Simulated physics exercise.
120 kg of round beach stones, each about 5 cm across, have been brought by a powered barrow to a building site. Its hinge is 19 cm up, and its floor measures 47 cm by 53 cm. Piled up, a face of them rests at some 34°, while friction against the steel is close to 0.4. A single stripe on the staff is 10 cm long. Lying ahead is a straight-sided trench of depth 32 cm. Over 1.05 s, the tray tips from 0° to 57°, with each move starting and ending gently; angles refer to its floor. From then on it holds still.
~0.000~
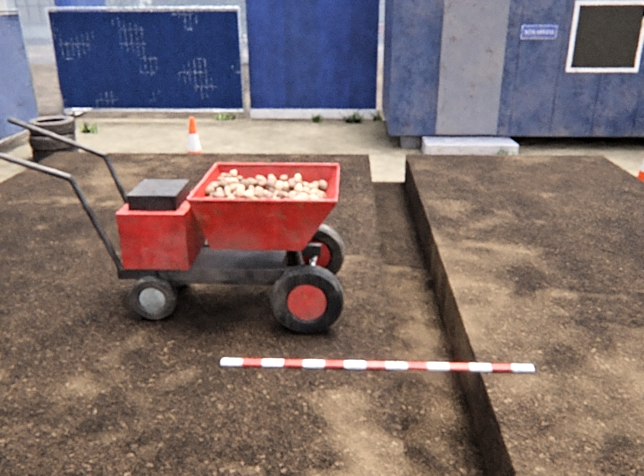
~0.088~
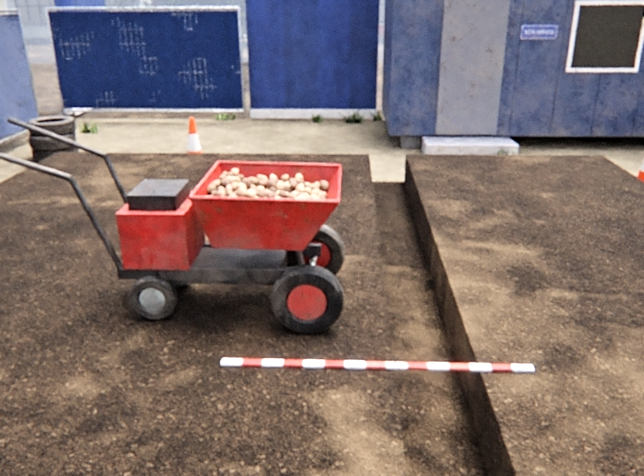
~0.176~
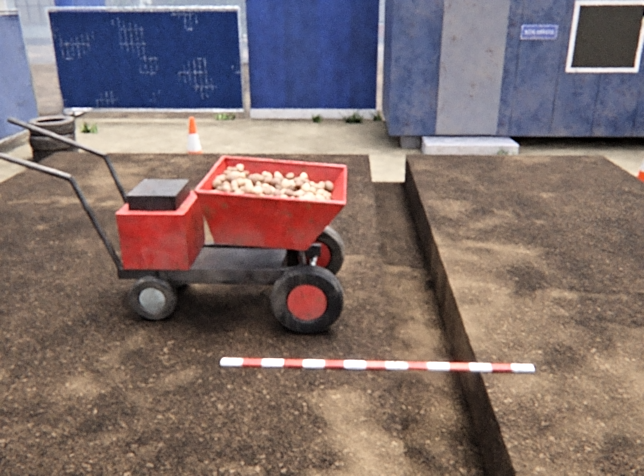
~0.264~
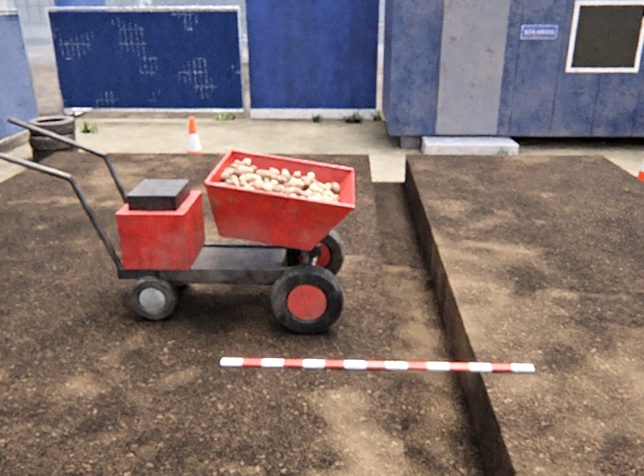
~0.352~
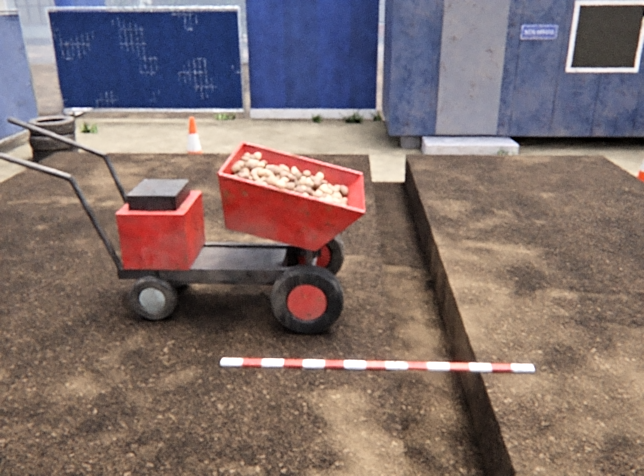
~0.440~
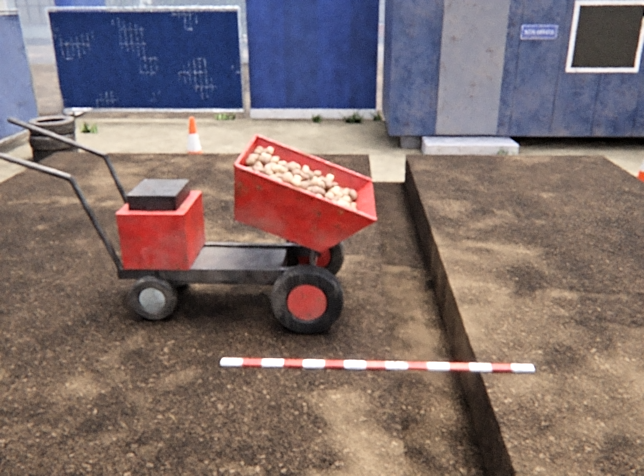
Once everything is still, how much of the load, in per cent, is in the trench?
About 45 per cent.
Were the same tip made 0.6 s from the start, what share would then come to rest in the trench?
Then roughly 35 percent.
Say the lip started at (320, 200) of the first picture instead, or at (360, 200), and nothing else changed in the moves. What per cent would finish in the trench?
First place: Near 55%; second place: Near 30%.
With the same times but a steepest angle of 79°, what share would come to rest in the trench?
It comes out at about 80 percent.
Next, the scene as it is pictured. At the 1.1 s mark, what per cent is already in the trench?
By that moment, roughly 15 per cent of the load.
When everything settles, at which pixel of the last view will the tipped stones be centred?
The tipped stones centre close to (435, 347).
After 0.8 s the floor is at 48°; 100 % in the tray; the foremost stones are at (390, 237).
After 1.1 s the floor is at 57°; 87 % in the tray, 13 % in the trench, 1 % past the trench; the foremost stones are at (463, 296).
After 1.5 s the floor is at 57°; 62 % in the tray, 28 % in the trench, 10 % past the trench; the foremost stones are at (528, 305).
After 3.5 s the floor is at 57°; 44 % in the tray, 45 % in the trench, 11 % past the trench; the foremost stones are at (587, 302).
